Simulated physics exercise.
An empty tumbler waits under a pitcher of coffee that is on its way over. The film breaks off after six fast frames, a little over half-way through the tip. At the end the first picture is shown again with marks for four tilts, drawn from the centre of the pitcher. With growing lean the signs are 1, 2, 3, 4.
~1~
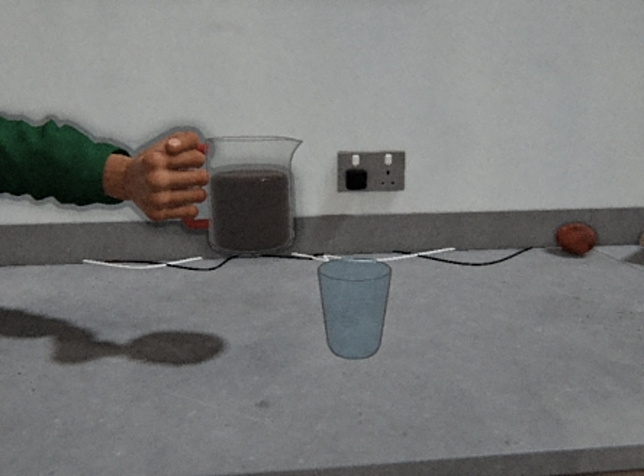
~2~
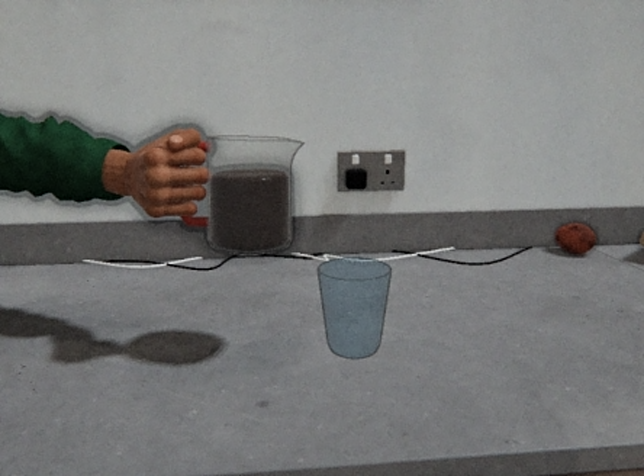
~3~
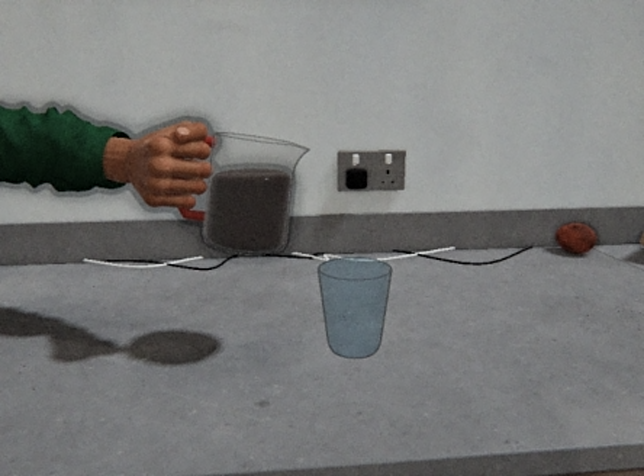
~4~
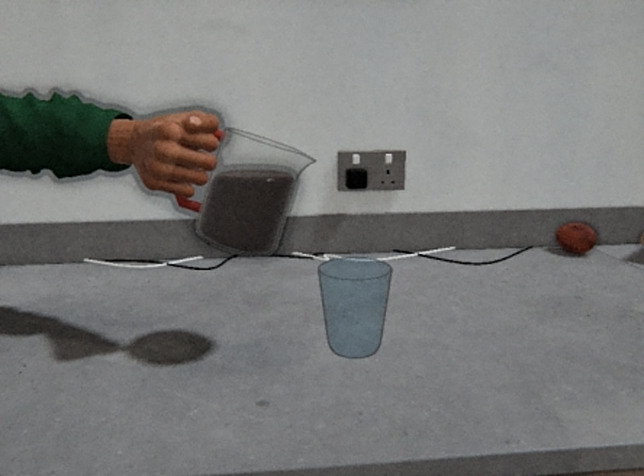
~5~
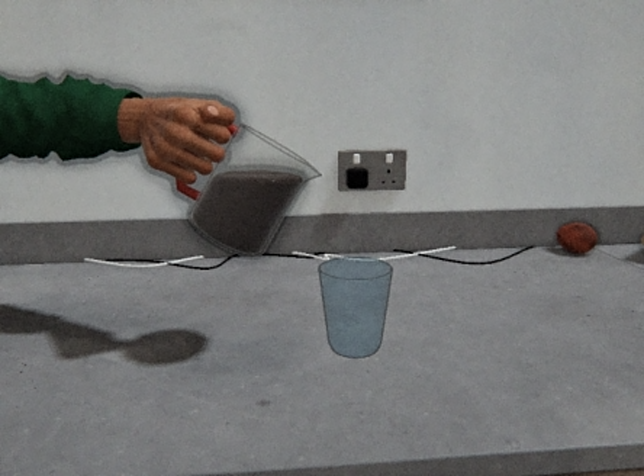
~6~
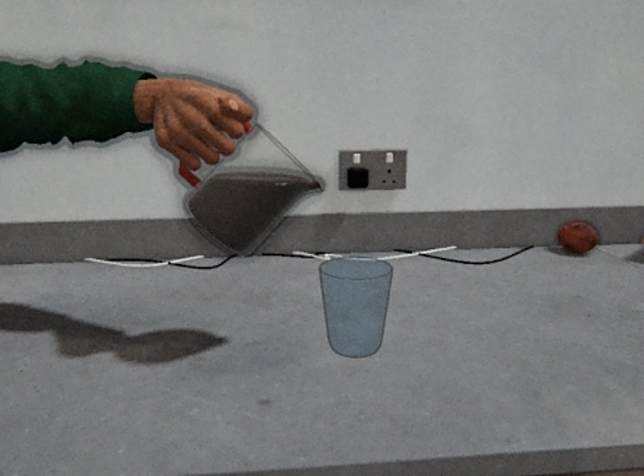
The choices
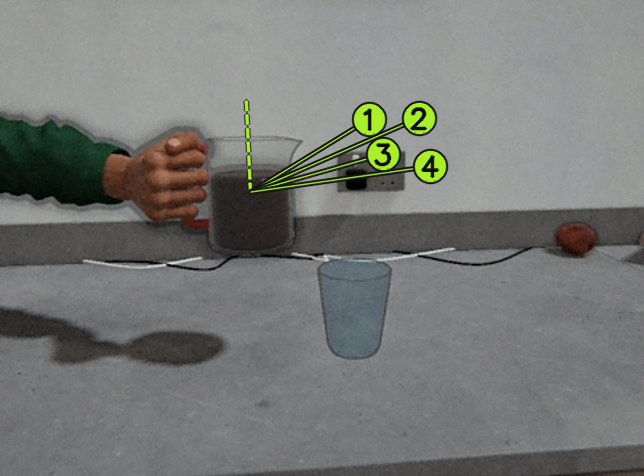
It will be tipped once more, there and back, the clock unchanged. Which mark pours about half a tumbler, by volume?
I would pick line 2.
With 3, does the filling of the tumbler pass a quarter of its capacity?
Yes.
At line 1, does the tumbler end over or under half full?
Under.
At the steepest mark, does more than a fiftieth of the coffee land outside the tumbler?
Yes.
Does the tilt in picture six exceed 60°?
No.
In lime, 1 at (354, 128); 2 at (404, 124); 3 at (366, 158); 4 at (413, 168).
If 1 is chosen, the tumbler ends with about 29 % of what it can hold.
If 2 is chosen, the tumbler ends with about 47 % of what it can hold.
If 3 is chosen, the tumbler ends with about 66 % of what it can hold.
If 4 is chosen, the tumbler ends with about 75 % of what it can hold; 8 % of the coffee is spilt.
